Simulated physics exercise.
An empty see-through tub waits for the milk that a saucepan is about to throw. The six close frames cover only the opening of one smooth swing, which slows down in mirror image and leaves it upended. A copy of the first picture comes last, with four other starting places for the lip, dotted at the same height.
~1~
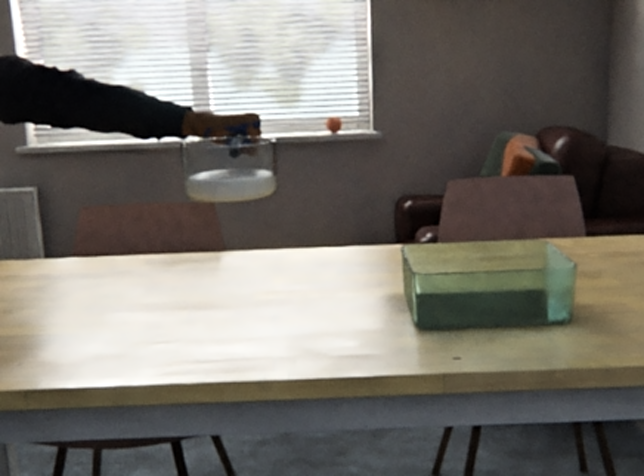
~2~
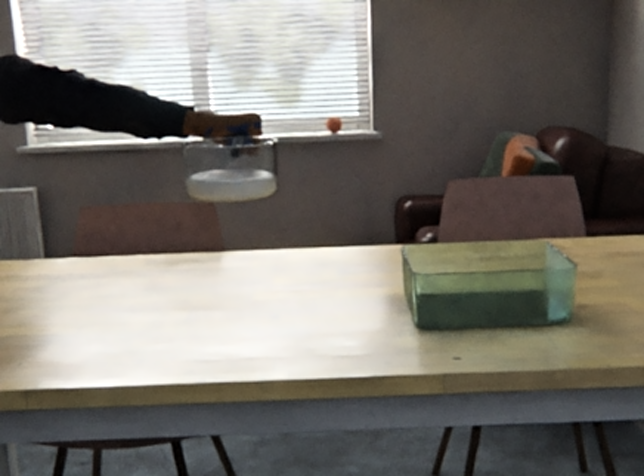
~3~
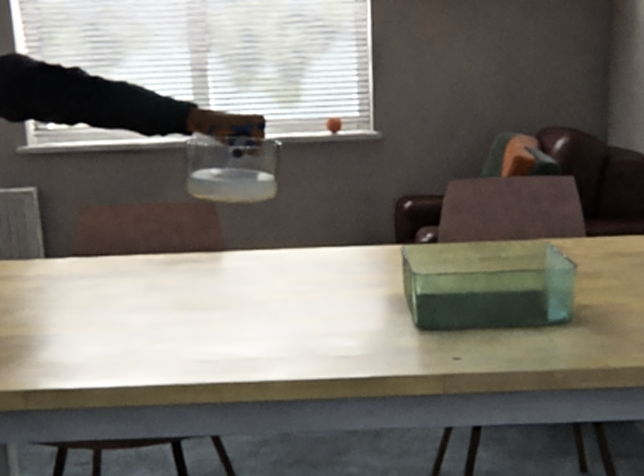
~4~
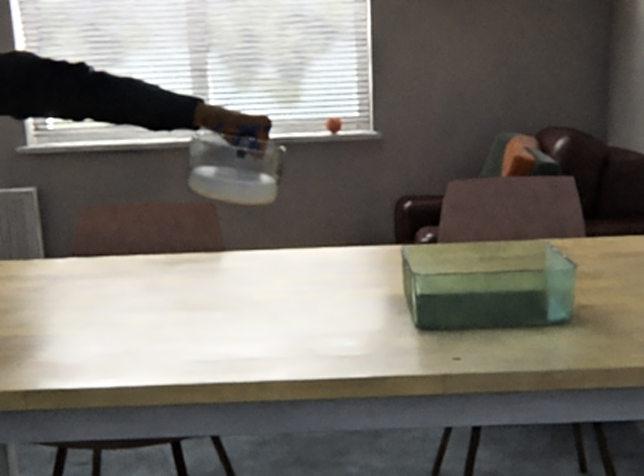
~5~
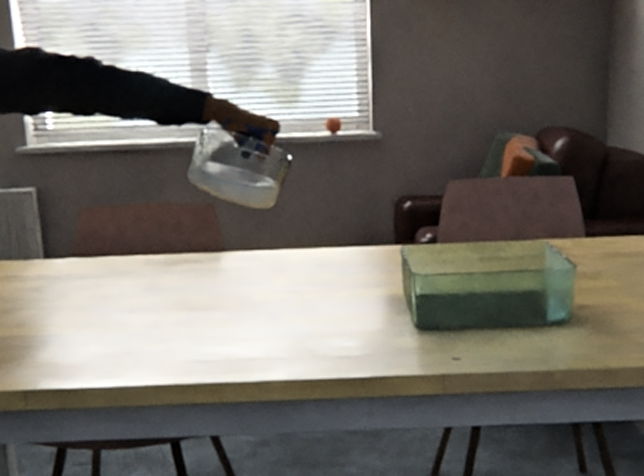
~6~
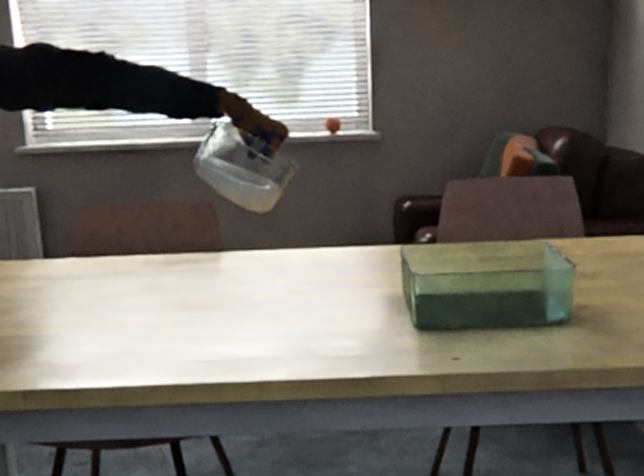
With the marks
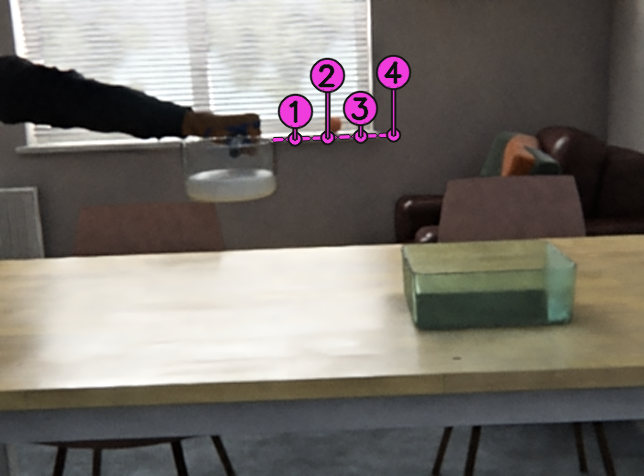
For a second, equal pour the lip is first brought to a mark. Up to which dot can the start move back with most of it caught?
Go for 1.
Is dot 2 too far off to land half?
No, that is safe.
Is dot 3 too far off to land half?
No, that is safe.
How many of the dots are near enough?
All four.
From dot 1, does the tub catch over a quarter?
Yes, it does.
On the marked copy, 1 at (295, 139); 2 at (327, 137); 3 at (360, 136); 4 at (393, 134).
If 1 is chosen, about 67 % lands in the tub, 23 % falls short and 9 % goes beside or beyond.
If 2 is chosen, about 79 % lands in the tub, 5 % falls short and 16 % goes beside or beyond.
If 3 is chosen, about 77 % lands in the tub, 4 % falls short and 20 % goes beside or beyond.
If 4 is chosen, about 85 % lands in the tub, 6 % falls short and 9 % goes beside or beyond.
